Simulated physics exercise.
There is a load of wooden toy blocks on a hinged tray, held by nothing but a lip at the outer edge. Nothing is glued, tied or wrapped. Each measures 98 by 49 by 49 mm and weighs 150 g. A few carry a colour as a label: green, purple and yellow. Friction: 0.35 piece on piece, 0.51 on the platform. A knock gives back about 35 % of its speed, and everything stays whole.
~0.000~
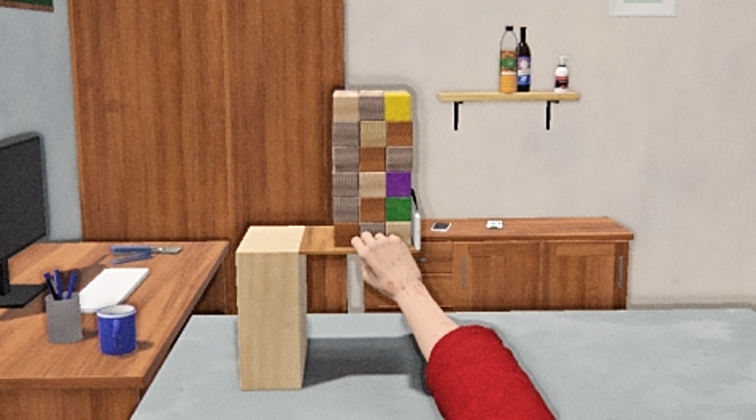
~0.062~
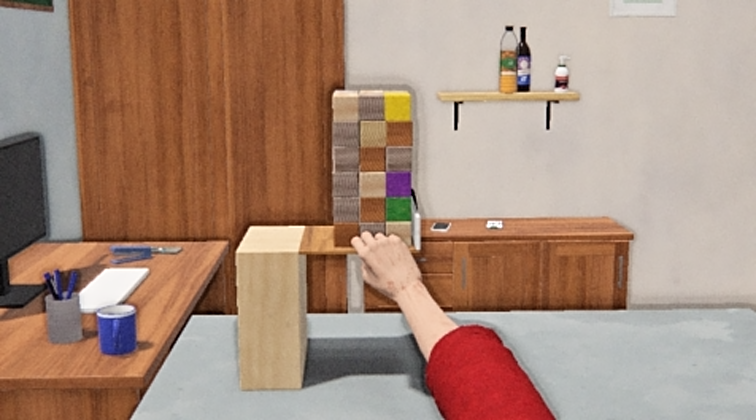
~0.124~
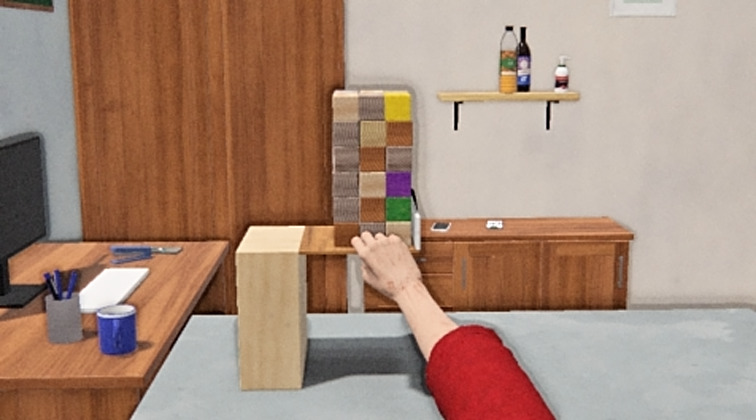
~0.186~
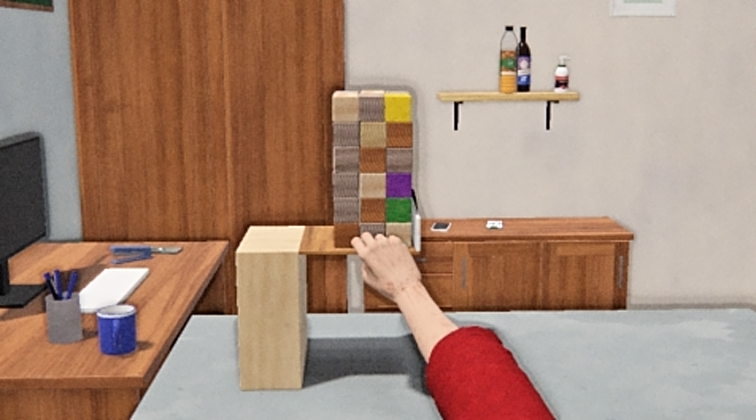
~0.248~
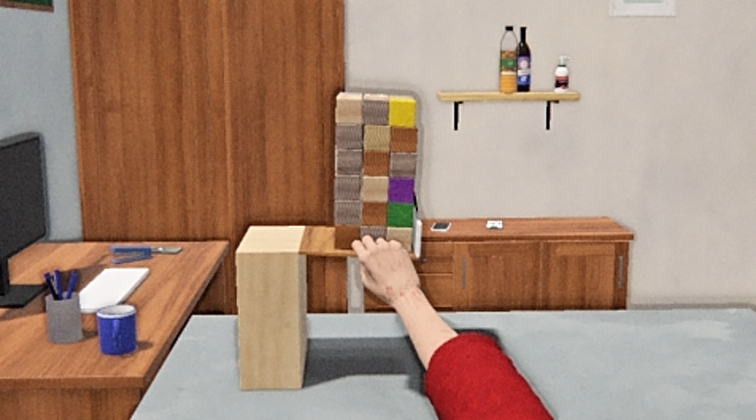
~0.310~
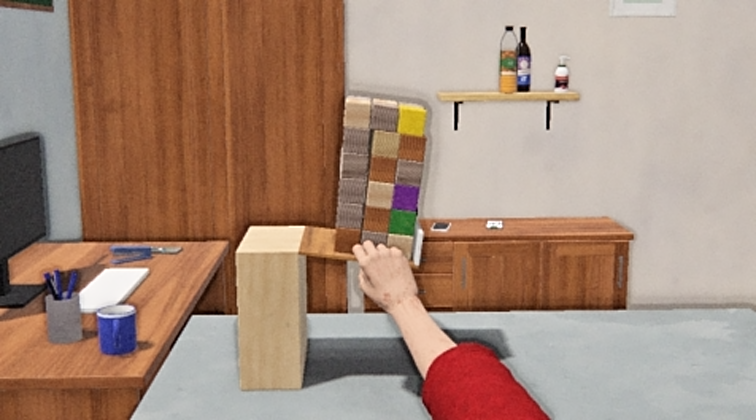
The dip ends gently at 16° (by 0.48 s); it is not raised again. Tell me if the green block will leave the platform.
In the end the green block remains on top.
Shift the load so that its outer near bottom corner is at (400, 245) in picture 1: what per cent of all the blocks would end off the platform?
Then 50 per cent.
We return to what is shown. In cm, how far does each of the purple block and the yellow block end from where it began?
Moved: Purple 42, yellow 70.
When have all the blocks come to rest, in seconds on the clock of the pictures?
At about 2.0 s.
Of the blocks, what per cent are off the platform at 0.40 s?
At that moment 0 per cent.
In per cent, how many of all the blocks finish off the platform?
Near 50 per cent.
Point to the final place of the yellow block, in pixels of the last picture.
At about (623, 363).
By 0.40 s, slope 14°; none of the 36 blocks off the platform, 17 disturbed; green block unmoved; purple block moved 4 mm.
By 0.56 s, slope 16°; 11 of the 36 blocks off the platform; green block tilted 23°; purple block tilted 26°.
By 0.78 s, slope 16°; 18 of the 36 blocks off the platform; green block tilted 28°; purple block on its side.
By 1.18 s, slope 16°; 18 of the 36 blocks off the platform; green block tilted 36°; yellow block on its side.
When it is over (2.0 s), slope 16°; 18 of the 36 blocks off the platform; green block tilted 43°; yellow block on its side; purple block on its side. In pixels of the last frame, middles, green block near (414, 231), yellow block near (623, 363).
